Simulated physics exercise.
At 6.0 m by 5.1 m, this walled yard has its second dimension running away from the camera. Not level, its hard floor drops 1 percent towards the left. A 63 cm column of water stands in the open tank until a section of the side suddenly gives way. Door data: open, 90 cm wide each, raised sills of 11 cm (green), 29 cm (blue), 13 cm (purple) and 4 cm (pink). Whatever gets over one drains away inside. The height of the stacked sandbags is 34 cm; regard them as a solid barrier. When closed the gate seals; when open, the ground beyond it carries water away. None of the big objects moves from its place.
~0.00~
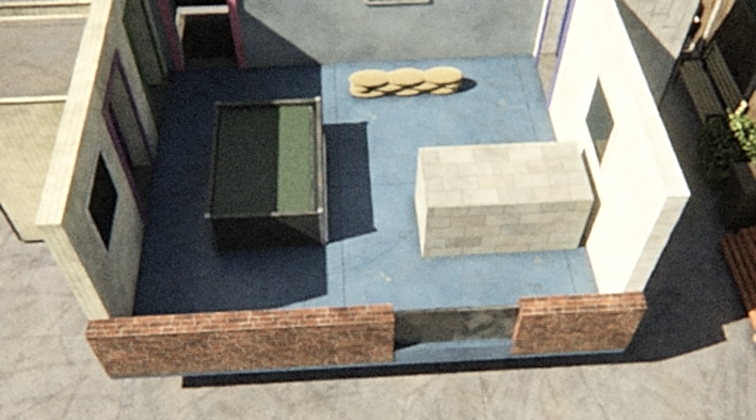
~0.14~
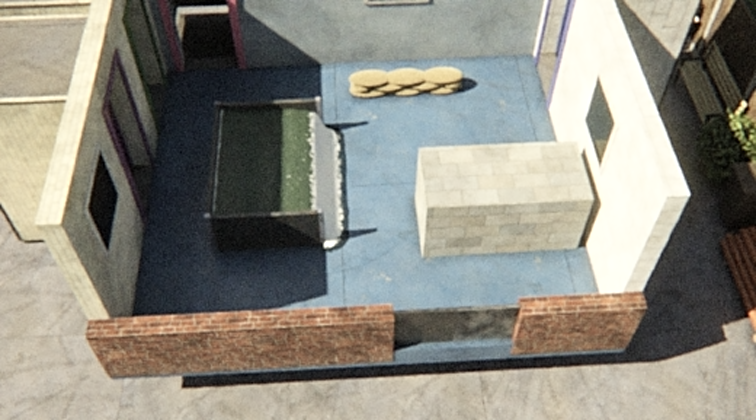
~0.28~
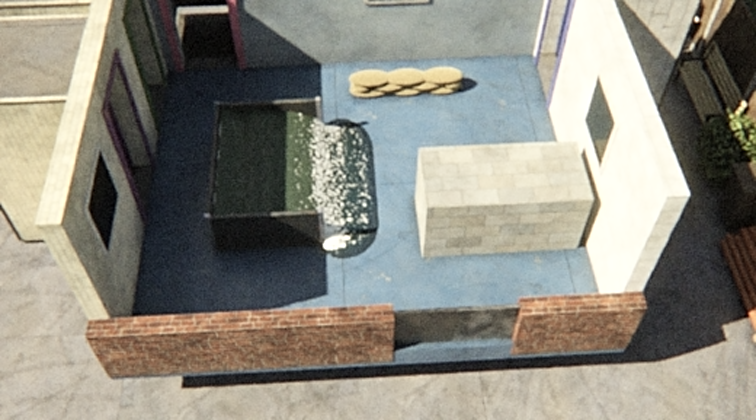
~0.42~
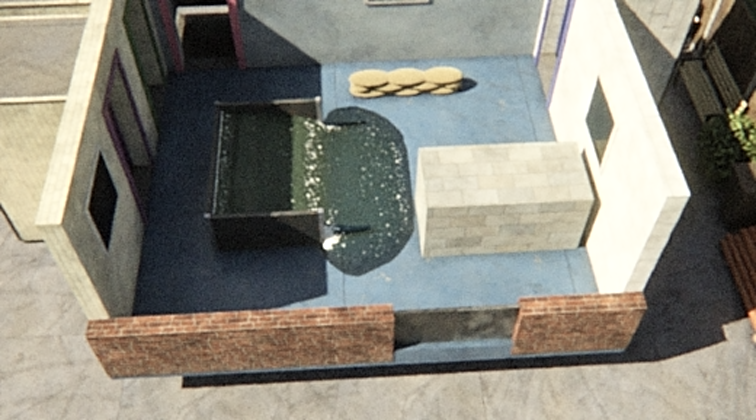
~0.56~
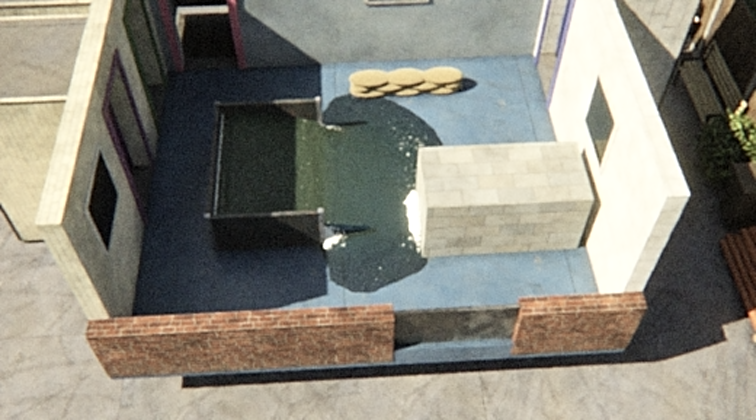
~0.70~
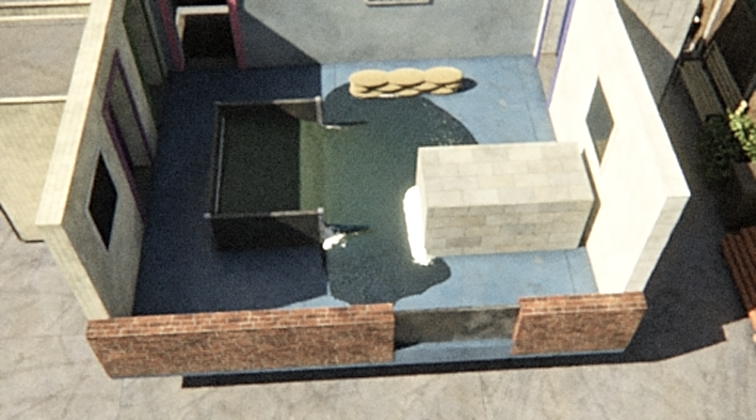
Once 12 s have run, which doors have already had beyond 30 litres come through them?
In order: Green door: Fails to top it; blue door: Fails to top it; purple door: Fails to top it; pink door: Tops it.
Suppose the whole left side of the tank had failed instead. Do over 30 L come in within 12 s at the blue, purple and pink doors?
Here's how it goes: Blue falls short, purple exceeds it, pink exceeds it.
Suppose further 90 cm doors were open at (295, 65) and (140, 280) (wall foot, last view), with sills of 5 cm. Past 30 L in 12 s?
In turn: Short of it, beyond it.
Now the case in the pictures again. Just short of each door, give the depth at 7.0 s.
Depths in centimetres - green: 11, blue: 5, purple: 9, pink: 8.
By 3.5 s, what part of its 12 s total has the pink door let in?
Roughly 0 percent is in by then.
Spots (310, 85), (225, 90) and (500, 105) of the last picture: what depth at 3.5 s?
Around 2 cm, 0 cm and 15 cm, in the order given.
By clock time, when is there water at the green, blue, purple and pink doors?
Arrival times: Green 4.5 seconds, blue 1.4 seconds, purple 4.5 seconds, pink 4.0 seconds.
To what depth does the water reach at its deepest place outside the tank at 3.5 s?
Up to some 25 cm.
After 1.4 s water covers 40 % of the floor and is deepest (34 cm) near (405, 219); green door not reached, blue door not reached, purple door not reached, pink door not reached.
After 2.2 s water covers 50 % of the floor and is deepest (35 cm) near (529, 56); green door not reached, blue door 25 cm at the sill, 0 L in, purple door not reached, pink door not reached.
After 3.5 s water covers 65 % of the floor and is deepest (25 cm) near (509, 64); green door not reached, blue door 21 cm at the sill, 1 L in, purple door not reached, pink door not reached.
After 7.0 s water covers 95 % of the floor and is deepest (13 cm) near (178, 80); green door 11 cm at the sill, 10 L in, blue door 5 cm at the sill, 1 L in, purple door 9 cm at the sill, 0 L in, pink door 8 cm at the sill, 3 L in.
After 12.0 s water covers 95 % of the floor and is deepest (14 cm) near (128, 349); green door 9 cm at the sill, 13 L in, blue door 2 cm at the sill, 1 L in, purple door 11 cm at the sill, 0 L in, pink door 10 cm at the sill, 58 L in.
